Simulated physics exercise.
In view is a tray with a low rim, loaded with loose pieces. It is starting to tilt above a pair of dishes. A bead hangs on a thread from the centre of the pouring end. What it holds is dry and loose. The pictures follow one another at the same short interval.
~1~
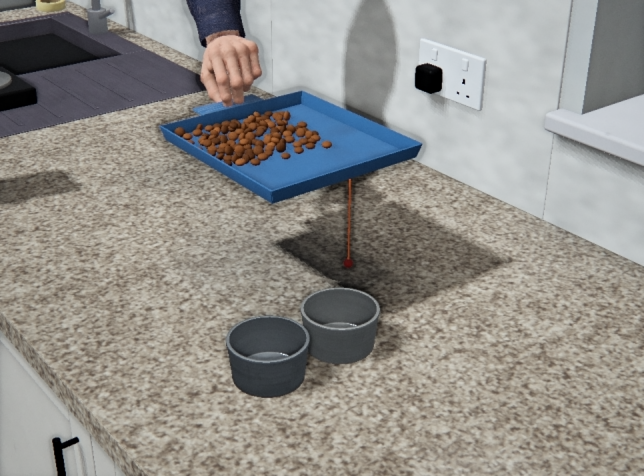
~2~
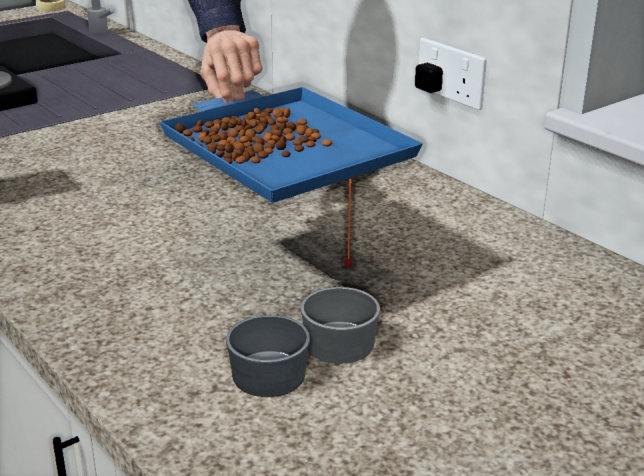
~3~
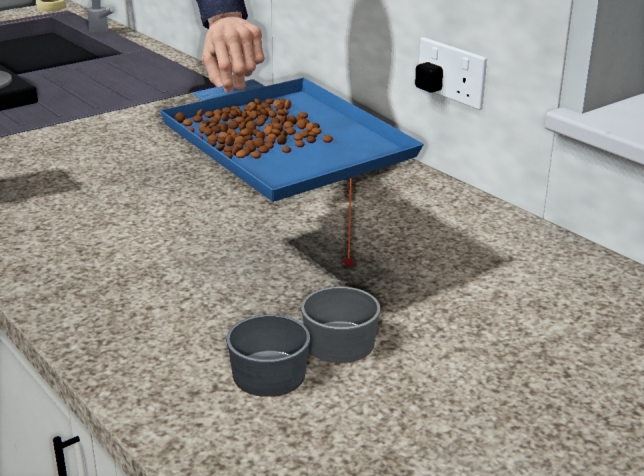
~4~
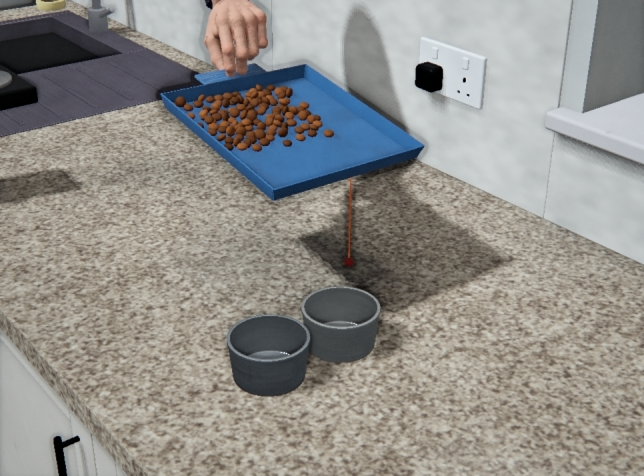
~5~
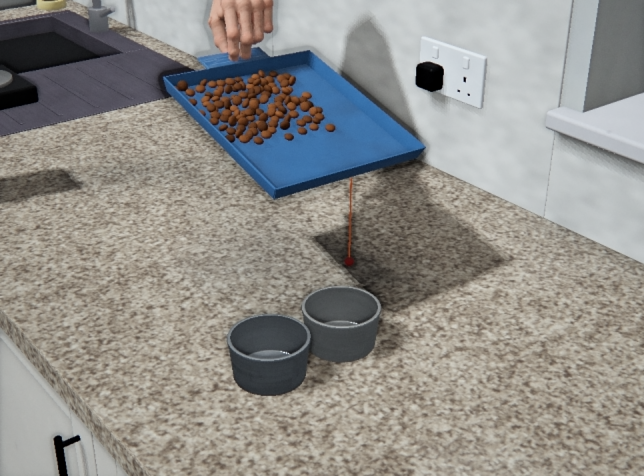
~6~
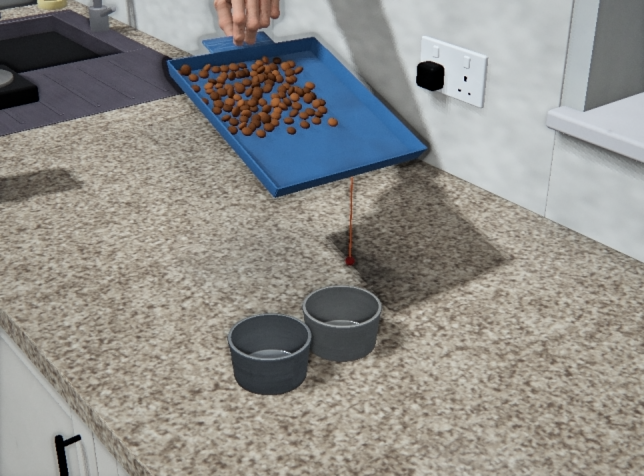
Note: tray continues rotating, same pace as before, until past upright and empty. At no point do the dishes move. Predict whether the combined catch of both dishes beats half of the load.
The combined catch falls short of half.
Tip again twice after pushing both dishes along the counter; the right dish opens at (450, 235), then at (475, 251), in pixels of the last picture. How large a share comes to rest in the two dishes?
Close to 20 in a hundred, then close to 40 in a hundred.
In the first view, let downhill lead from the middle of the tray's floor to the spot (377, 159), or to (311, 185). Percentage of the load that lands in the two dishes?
0 % and 50 %, roughly.
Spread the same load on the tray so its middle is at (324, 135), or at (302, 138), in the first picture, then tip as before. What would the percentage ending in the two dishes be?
Near 10 and 20 percent respectively.
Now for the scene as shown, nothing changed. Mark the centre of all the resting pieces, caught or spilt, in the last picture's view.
I'd mark it at roughly (404, 317).
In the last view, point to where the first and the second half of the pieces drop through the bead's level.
About (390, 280) to begin with, then about (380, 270).
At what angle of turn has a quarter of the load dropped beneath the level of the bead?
Roughly 80°.
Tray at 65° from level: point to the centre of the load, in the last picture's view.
In the last view, the load is centred near (357, 169).
Just after the last frame, tray tipped steeply; the larger part on the tray; roughly a quarter in the air.
A moment on, tray tipped past a quarter turn; roughly a quarter on the tray; just a few in the left dish; about a tenth in the right dish; roughly a third outside both; roughly a quarter in the air.
Further on, tray tipped past a quarter turn; just a few in the left dish; roughly a quarter in the right dish; roughly two thirds outside both.
When it is over, tray tipped past a quarter turn; just a few in the left dish; roughly a quarter in the right dish; roughly two thirds outside both.
